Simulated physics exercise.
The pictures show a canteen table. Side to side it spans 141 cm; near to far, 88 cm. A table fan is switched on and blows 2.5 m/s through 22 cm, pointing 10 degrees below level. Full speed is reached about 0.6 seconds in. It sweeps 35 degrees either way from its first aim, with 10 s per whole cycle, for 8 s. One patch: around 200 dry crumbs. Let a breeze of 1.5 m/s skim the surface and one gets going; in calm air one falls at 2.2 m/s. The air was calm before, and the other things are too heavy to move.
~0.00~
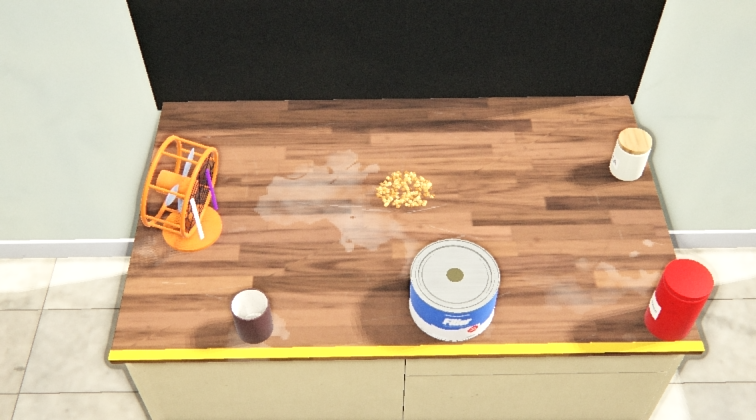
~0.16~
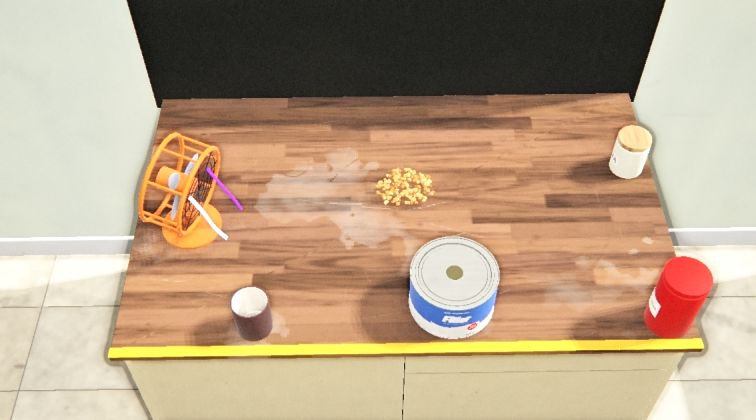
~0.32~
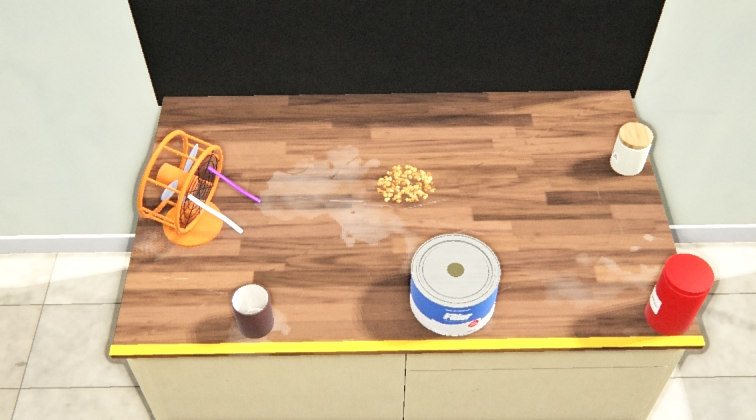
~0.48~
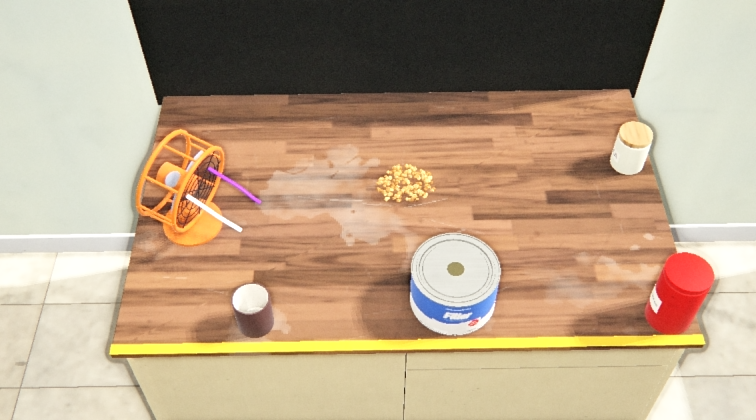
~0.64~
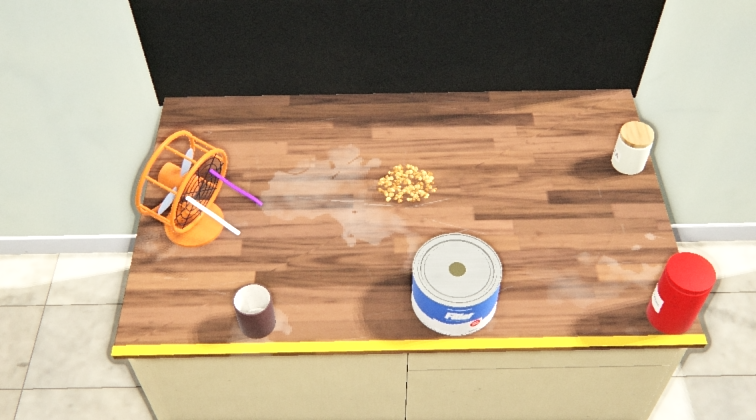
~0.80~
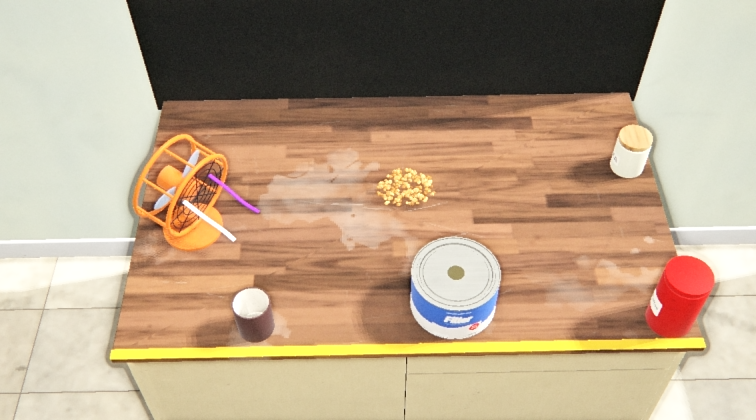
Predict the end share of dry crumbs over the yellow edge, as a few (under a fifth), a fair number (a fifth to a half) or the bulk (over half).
The dry crumbs over the yellow edge are a few, under a fifth.
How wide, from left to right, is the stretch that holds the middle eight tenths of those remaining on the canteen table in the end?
Spread, left to right: Approx. 10 cm.
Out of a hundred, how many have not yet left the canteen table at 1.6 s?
Close to 100 in a hundred remain at that time.
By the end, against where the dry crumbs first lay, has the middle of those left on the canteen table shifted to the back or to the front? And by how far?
Looks like a rearward shift by some 10 cm.
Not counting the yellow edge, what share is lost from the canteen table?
About 80 %.
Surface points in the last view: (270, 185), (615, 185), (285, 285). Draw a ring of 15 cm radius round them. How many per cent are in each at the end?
Taking the spots one by one, around 0 %, 15 % and 0 %.
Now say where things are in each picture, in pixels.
In the first picture, the middle of the dry crumbs is near (403, 190), none has stirred yet and the mouth of the table fan is at (181, 187).
In the second picture, the middle of the dry crumbs is near (403, 187), none has stirred yet and the yellow edge is centred on (407, 353).
In the third picture, the middle of the dry crumbs is near (404, 184), none has stirred yet, the top of a large tin is at (456, 269) and the top of a mug is at (251, 299).
In the fourth picture, the middle of the dry crumbs is near (404, 183), none has stirred yet and the head of the table fan has turned about 10 degrees towards the front.
In the fifth picture, the middle of the dry crumbs is near (405, 184) and none has stirred yet.
In the sixth picture, the middle of the dry crumbs is near (404, 187), none has stirred yet and the head of the table fan has turned about 17 degrees towards the front.
After 1.6 s, 100 % are still on the top, 0 % are over the yellow edge; the middle of those left on the top is near (417, 181).
After 2.6 s, 100 % are still on the top, 0 % are over the yellow edge; the middle of those left on the top is near (417, 181).
After 4.4 s, 100 % are still on the top, 0 % are over the yellow edge; the middle of those left on the top is near (417, 181).
After 8.0 s, at the end, 0 % are over the yellow edge; the middle of those left on the top is near (611, 154).
